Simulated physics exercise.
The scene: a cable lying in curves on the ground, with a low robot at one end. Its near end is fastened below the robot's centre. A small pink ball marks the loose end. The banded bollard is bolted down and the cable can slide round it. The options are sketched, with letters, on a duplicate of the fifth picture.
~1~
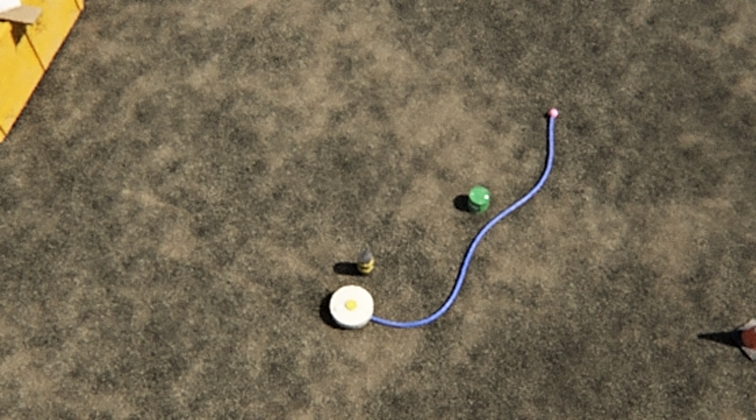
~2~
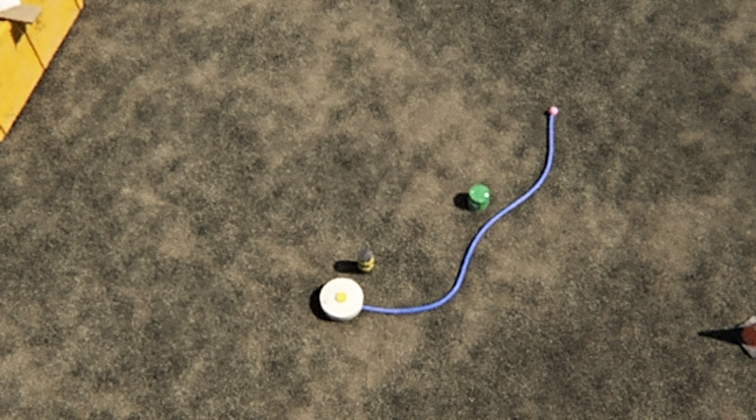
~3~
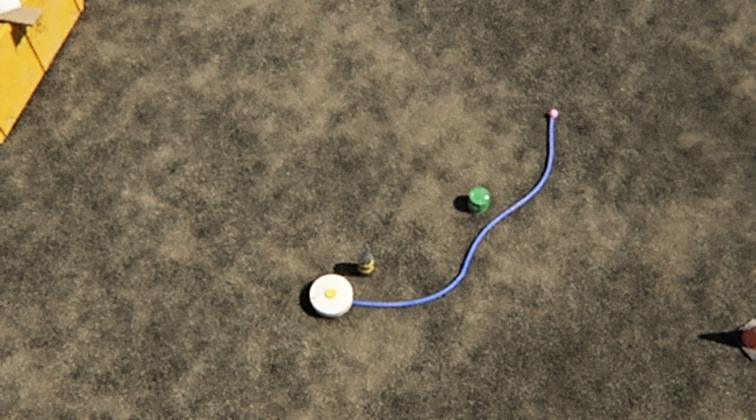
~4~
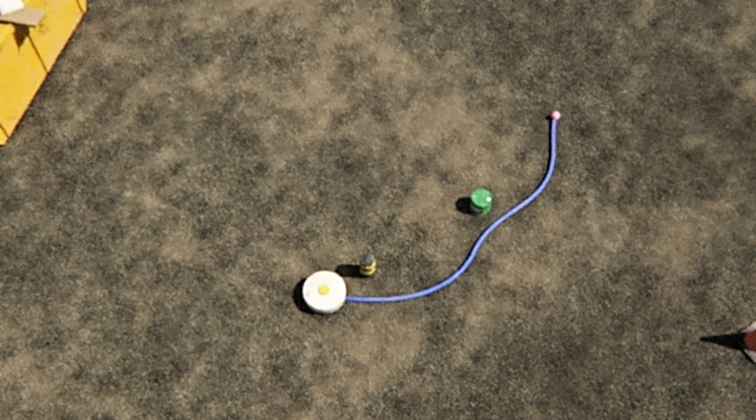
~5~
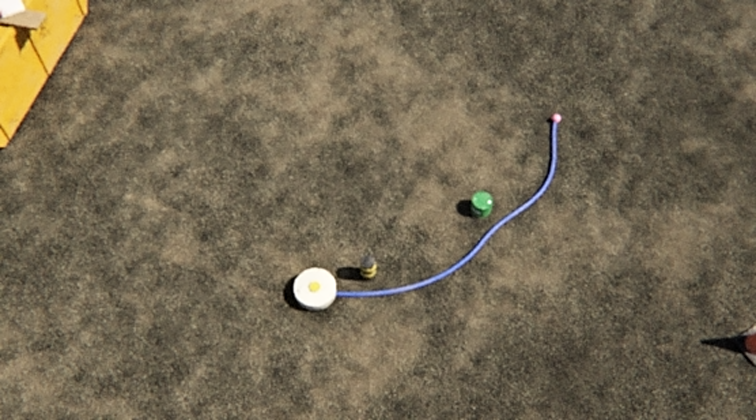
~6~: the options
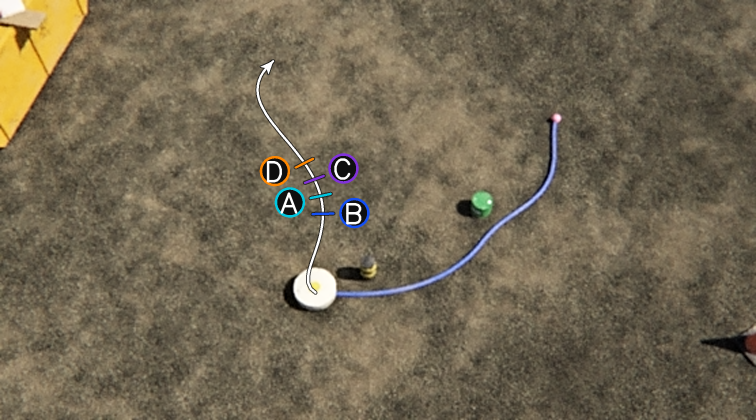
A round white robot moves slowly left past a small bollard, trailing a blue cable.
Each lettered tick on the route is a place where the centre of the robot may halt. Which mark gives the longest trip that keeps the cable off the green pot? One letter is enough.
B is the last safe stop.
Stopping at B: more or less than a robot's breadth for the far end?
By then, less.
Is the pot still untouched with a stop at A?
For that mark, no.
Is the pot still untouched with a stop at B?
Yes.
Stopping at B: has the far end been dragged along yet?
Yes.
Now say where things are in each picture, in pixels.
The first frame shows bollard (365, 263); robot (352, 308); free end (553, 114).
The second frame shows robot (342, 300); free end (553, 111).
The third frame shows robot (332, 297); bollard (365, 264).
The fourth frame shows robot (325, 293); green pot (481, 202).
The fifth frame shows robot (315, 290); free end (556, 119); green pot (482, 205); bollard (368, 268).
On the marked copy, A at (321, 196); B at (323, 214); C at (314, 179); D at (305, 163); the route from (316, 293) via (305, 163) to (273, 61).
Taking B. A third of the way, robot (310, 262), middle of the cable (484, 241), free end (556, 119).
Two thirds of the way, robot (319, 235), middle of the cable (474, 240), free end (555, 122).
When it is over, robot (323, 210), middle of the cable (452, 242), free end (554, 133); only the bollard has been touched, if anything.
As for the rest, A brings the cable against the pot; C brings the cable against the pot; D brings the cable against the pot.
